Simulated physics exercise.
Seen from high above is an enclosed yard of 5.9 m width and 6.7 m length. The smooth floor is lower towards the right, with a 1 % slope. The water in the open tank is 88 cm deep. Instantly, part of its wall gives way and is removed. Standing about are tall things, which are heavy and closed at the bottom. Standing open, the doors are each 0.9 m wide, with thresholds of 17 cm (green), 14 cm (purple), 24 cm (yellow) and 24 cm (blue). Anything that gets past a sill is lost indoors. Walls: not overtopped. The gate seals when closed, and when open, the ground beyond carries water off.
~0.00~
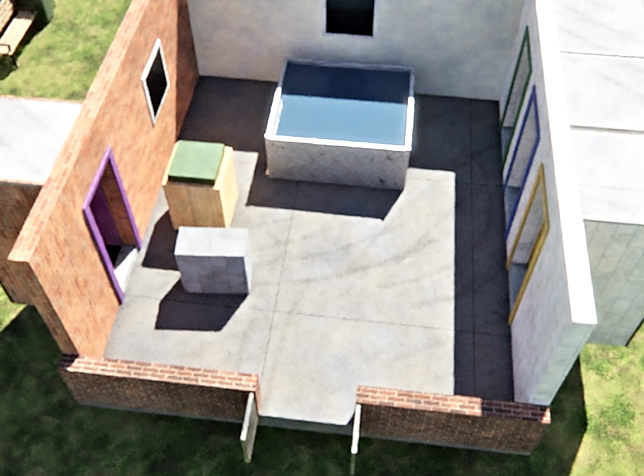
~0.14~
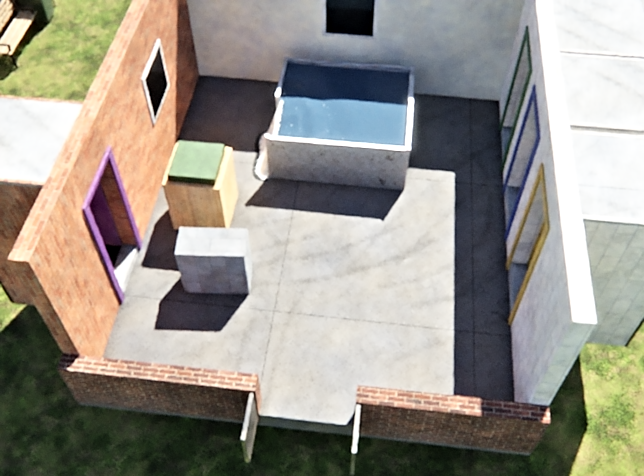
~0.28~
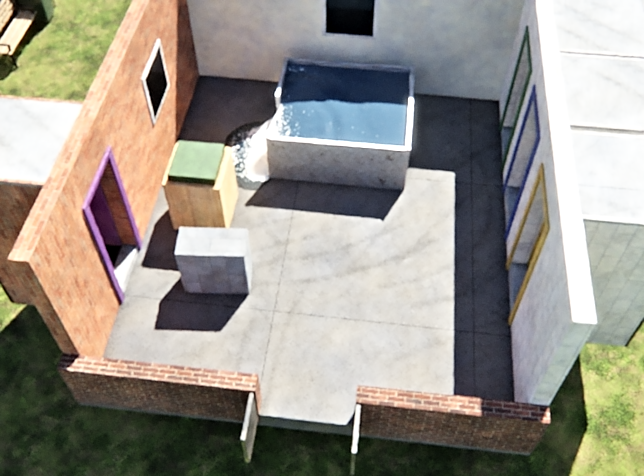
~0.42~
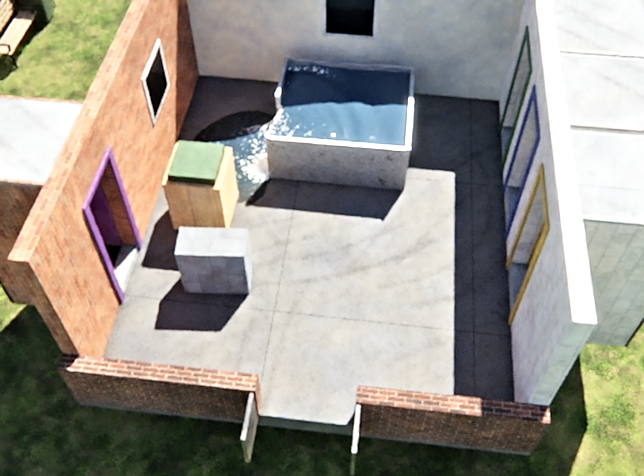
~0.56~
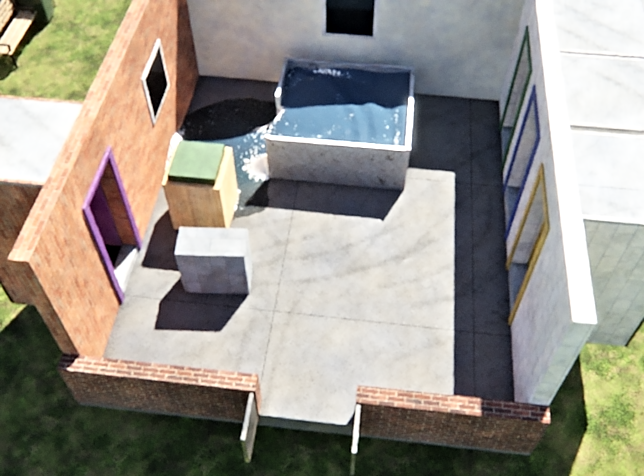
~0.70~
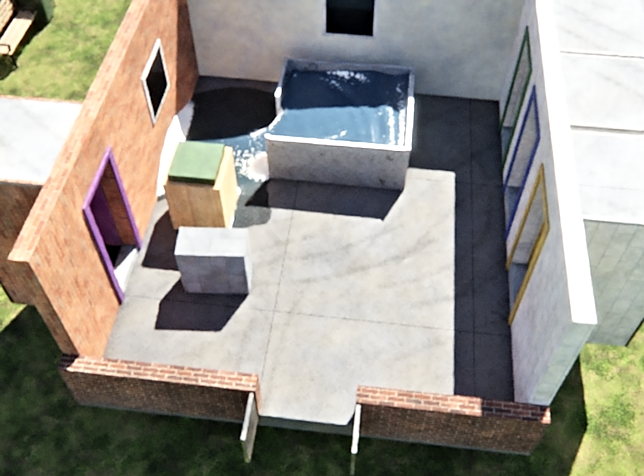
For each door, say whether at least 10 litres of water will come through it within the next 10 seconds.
At the end, at the green door the water let in will remain short of the limit, at the purple door the water let in will remain short of the limit, at the yellow door the water let in will remain short of the limit, at the blue door the water let in will remain short of the limit.
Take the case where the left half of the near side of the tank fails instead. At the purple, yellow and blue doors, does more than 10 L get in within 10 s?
Then: Purple beyond it, yellow short of it, blue short of it.
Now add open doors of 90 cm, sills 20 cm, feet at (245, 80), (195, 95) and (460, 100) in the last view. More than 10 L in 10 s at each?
In that order: Beyond it, beyond it, short of it.
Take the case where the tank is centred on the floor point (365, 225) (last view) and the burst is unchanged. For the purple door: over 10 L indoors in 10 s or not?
Lab note: Purple door, limit broken.
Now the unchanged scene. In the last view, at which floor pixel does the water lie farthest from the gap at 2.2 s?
Roughly at pixel (95, 379).
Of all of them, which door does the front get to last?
Result: Yellow door.
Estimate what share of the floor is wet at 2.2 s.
Around 30 per cent.
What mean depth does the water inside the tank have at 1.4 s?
Depth, averaged: Around 62 centimetres.
After 1.4 s water covers 20 % of the floor and is deepest (58 cm) near (176, 176); green door not reached, purple door 4 cm at the sill, 0 L in, yellow door not reached, blue door not reached.
After 2.2 s water covers 30 % of the floor and is deepest (56 cm) near (200, 76); green door not reached, purple door 16 cm at the sill, 0 L in, yellow door not reached, blue door not reached.
After 3.5 s water covers 55 % of the floor and is deepest (38 cm) near (278, 95); green door not reached, purple door 10 cm at the sill, 1 L in, yellow door not reached, blue door not reached.
After 6.0 s water covers 95 % of the floor and is deepest (28 cm) near (493, 101); green door 14 cm at the sill, 0 L in, purple door 8 cm at the sill, 2 L in, yellow door 12 cm at the sill, 0 L in, blue door 4 cm at the sill, 0 L in.
After 10.0 s water covers 95 % of the floor and is deepest (17 cm) near (225, 188); green door 11 cm at the sill, 0 L in, purple door 5 cm at the sill, 2 L in, yellow door 14 cm at the sill, 0 L in, blue door 6 cm at the sill, 0 L in.
